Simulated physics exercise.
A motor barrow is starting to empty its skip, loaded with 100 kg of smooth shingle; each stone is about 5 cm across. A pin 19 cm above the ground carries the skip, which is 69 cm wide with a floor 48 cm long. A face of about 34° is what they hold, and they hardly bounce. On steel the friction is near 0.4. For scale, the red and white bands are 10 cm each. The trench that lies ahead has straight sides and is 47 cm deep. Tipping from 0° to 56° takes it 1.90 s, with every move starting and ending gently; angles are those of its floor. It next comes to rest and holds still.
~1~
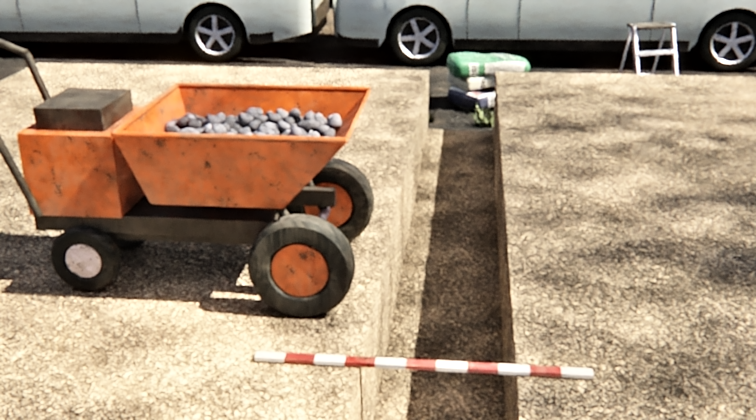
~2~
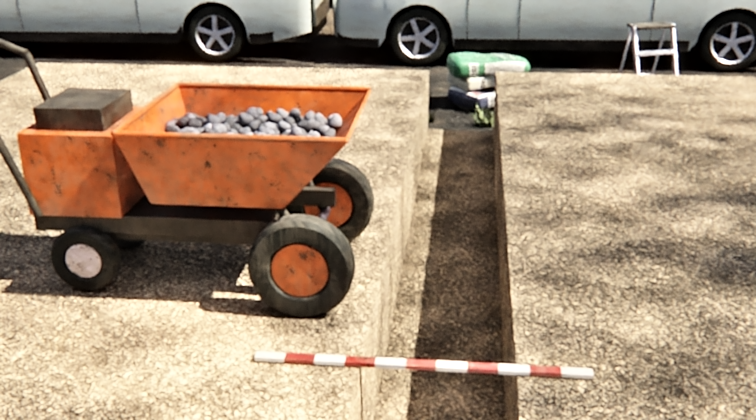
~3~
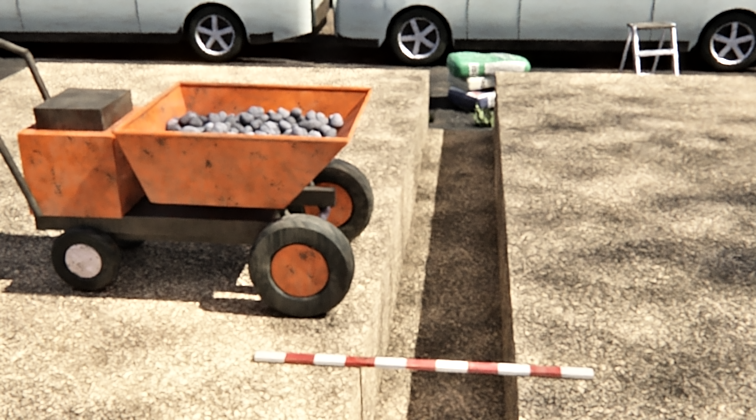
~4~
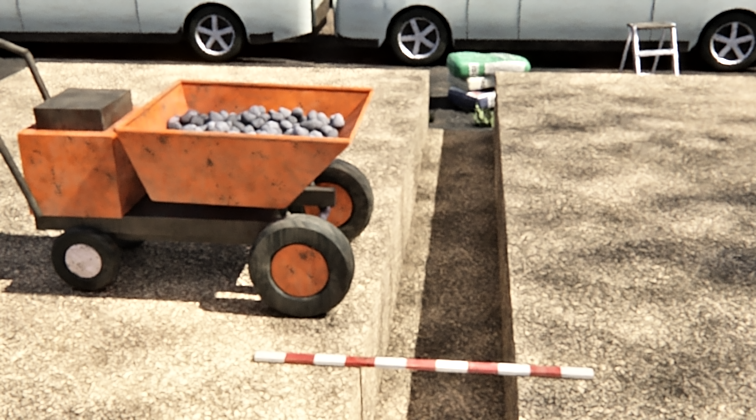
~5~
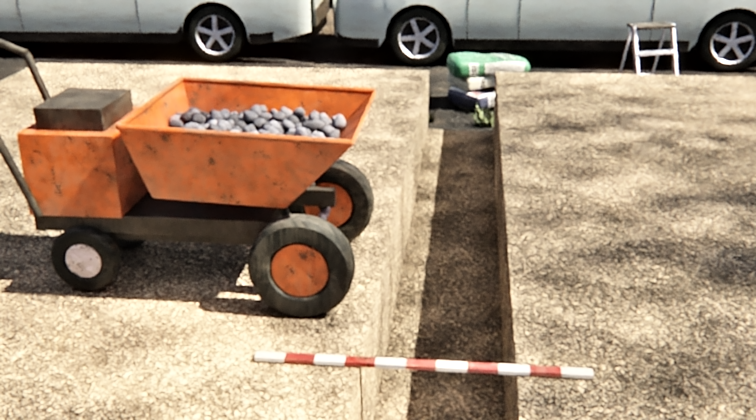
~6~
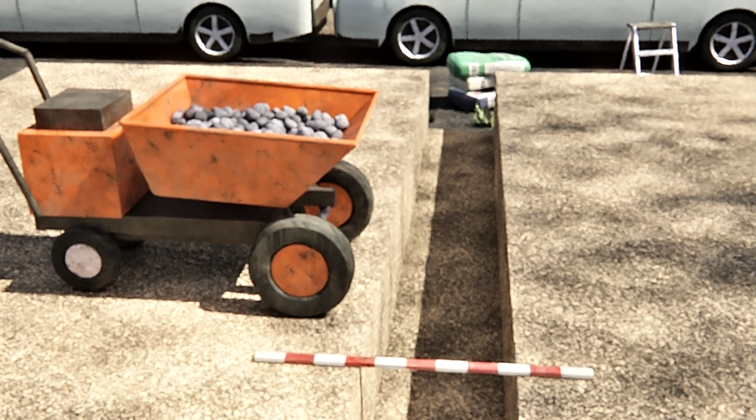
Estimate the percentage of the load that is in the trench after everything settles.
Roughly 77 per cent of the load.
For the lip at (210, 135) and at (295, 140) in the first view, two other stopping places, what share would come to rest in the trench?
From the first spot near 50, from the second near 85 per cent.
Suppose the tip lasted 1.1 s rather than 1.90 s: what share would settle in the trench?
It would be near 70 percent.
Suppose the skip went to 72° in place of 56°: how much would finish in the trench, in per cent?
About 75%.
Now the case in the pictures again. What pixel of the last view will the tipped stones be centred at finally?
Somewhere around (470, 376) in the last picture.
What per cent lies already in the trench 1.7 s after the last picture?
Close to 25 per cent has got there by then.
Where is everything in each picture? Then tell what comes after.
The first picture shows lip at (346, 141), floor tilted 0°, highest stones at (271, 121).
In the second picture, the skip is at 0°, its lip at (347, 141); the top of the load is at (252, 120).
In the third picture, the skip is at 1°, its lip at (348, 141); the top of the load is at (248, 121).
In the fourth picture, the skip is at 1°, its lip at (350, 142); the top of the load is at (250, 120).
In the fifth picture, the skip is at 2°, its lip at (352, 143); the top of the load is at (246, 118).
In the sixth picture, the skip is at 4°, its lip at (356, 145); the top of the load is at (231, 117).
Then, 1.1 s after the last picture the floor is at 47°, 100 % in the skip; the foremost stones are at (423, 194).
Then, 1.7 s after the last picture the floor is at 56°, 76 % in the skip, 23 % in the trench, 1 % past the trench; the foremost stones are at (536, 292).
Then, 2.0 s after the last picture the floor is at 56°, 50 % in the skip, 42 % in the trench, 8 % past the trench; the foremost stones are at (604, 287).
Then, 4.0 s after the last picture the floor is at 56°, 14 % in the skip, 77 % in the trench, 9 % past the trench; the foremost stones are at (655, 271).
